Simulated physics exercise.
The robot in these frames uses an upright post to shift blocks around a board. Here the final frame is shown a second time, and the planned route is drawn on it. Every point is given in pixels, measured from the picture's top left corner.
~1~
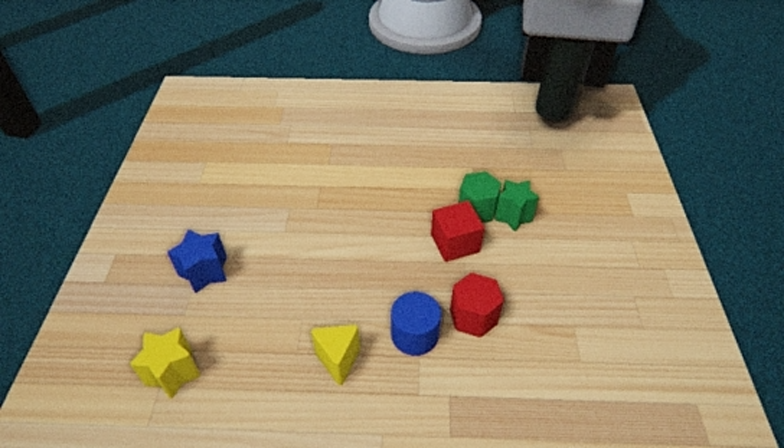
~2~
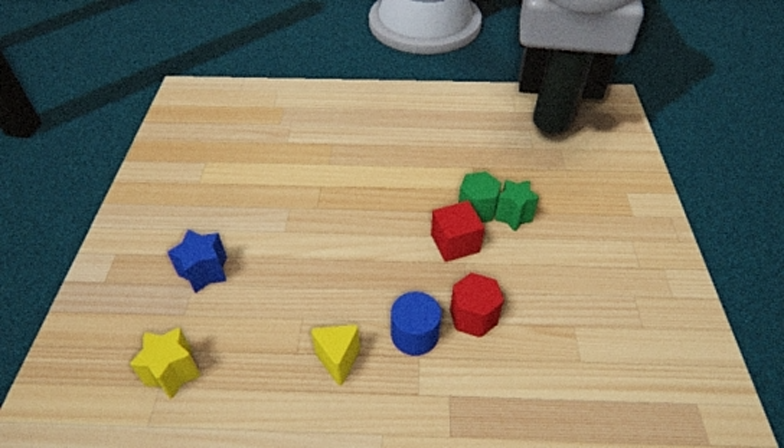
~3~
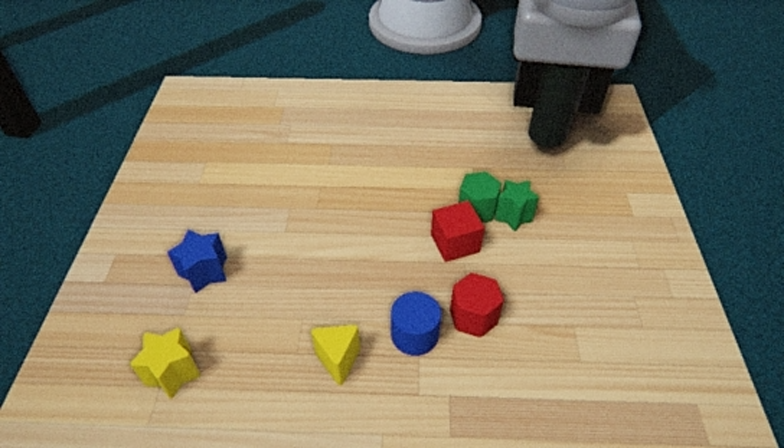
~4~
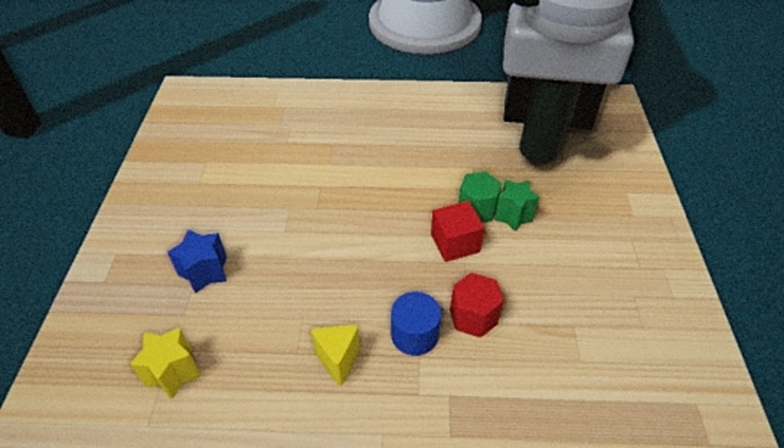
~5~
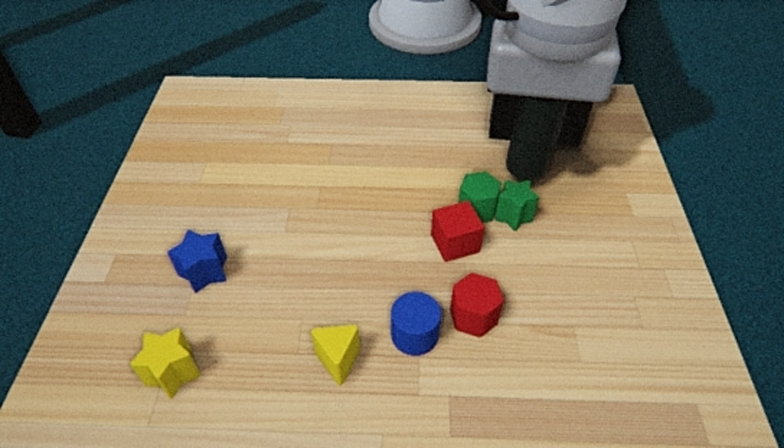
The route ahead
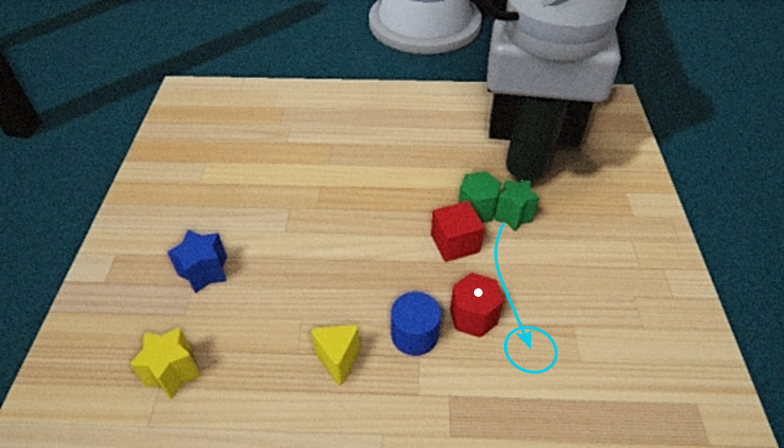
On a light wooden board, red, blue, green and yellow blocks of various shapes sit still while a robot arm with a dark upright post moves from the upper right down and slightly left, nearing the two green blocks.
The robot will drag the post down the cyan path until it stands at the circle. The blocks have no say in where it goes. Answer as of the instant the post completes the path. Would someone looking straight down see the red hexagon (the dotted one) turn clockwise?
Yes, I think so.
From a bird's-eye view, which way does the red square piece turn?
Viewed from the top, it goes anticlockwise.
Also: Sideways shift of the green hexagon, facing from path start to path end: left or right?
Well, taking the path from its start to its end as straight ahead, the green hexagon moves to the right.
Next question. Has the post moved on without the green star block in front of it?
I'd say no.
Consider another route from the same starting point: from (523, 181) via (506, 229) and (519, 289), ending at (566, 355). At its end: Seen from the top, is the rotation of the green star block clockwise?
Yes - that is the case.
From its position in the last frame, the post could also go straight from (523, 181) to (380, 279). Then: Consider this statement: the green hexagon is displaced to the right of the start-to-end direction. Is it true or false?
My answer: True.
The line goes from (523, 181) via (502, 226) and (502, 282), ending at (531, 349); the dot is on the red hexagon.
The first path, step by step. One third of the way, post (505, 214); red square piece (451, 220), turned 25° anticlockwise; green hexagon (466, 193), turned 55° clockwise; green star block (508, 229).
Two thirds of the way, post (505, 270); red square piece (450, 220), turned 30° anticlockwise; red hexagon (474, 313), turned 25° clockwise; green hexagon (466, 193), turned 60° clockwise; green star block (510, 292).
At the end, post (535, 338); red square piece (450, 220), turned 30° anticlockwise; red hexagon (473, 324), turned 55° clockwise; green hexagon (466, 193), turned 60° clockwise; green star block (535, 366).
